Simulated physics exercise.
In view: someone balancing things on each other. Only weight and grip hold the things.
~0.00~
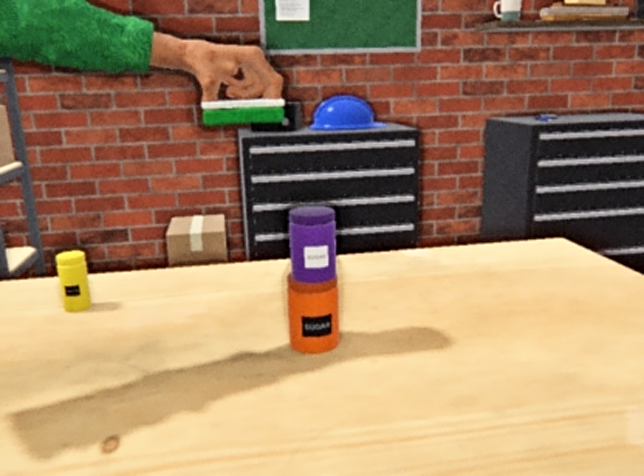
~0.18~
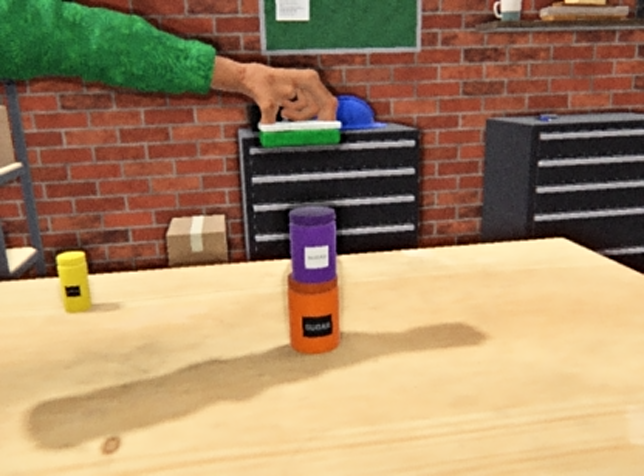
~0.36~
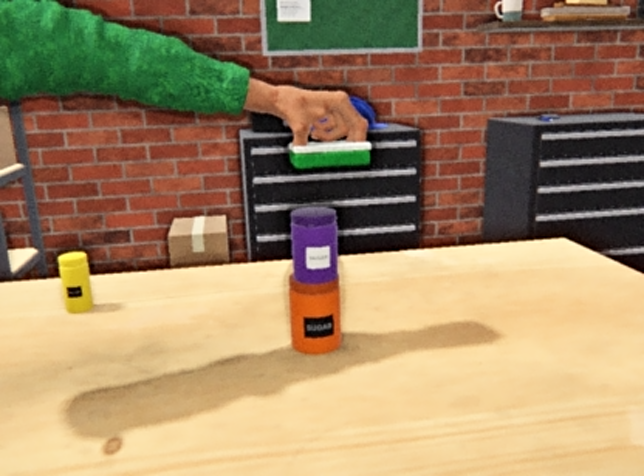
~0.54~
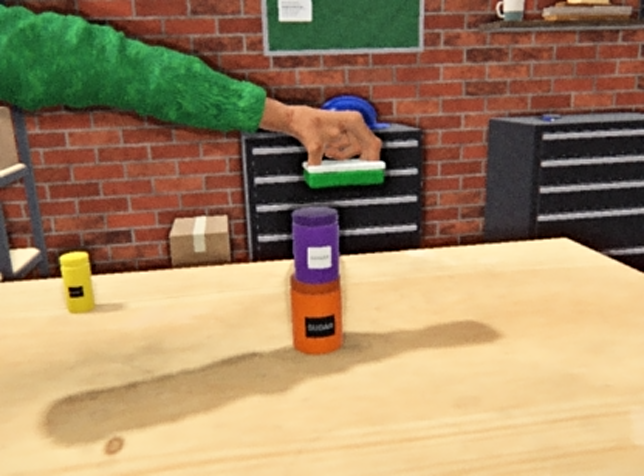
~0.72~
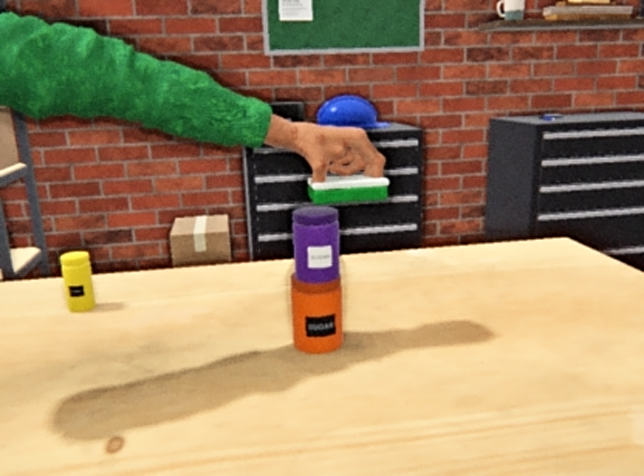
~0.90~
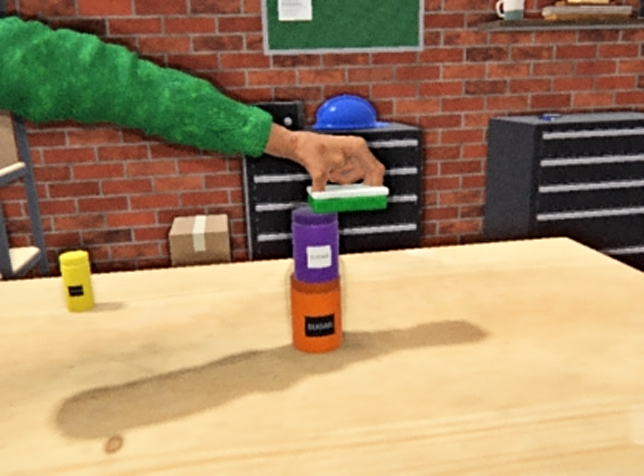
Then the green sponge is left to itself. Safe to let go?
It loses its balance.
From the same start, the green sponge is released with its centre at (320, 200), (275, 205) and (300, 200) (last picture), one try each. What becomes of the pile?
First, it holds; second, it comes apart; third, it keeps its balance.
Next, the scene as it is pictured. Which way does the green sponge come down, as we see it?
It goes to the right.
After 1.20 s, green sponge now fallen.
After 1.30 s, things are still on the move.
After 1.40 s, as before.
After 2.50 s, nothing new.
At rest (4.0 s), fallen, green sponge; the other 3 in place. Seen from the same camera at the end, green sponge near (431, 342). The pile comes apart.
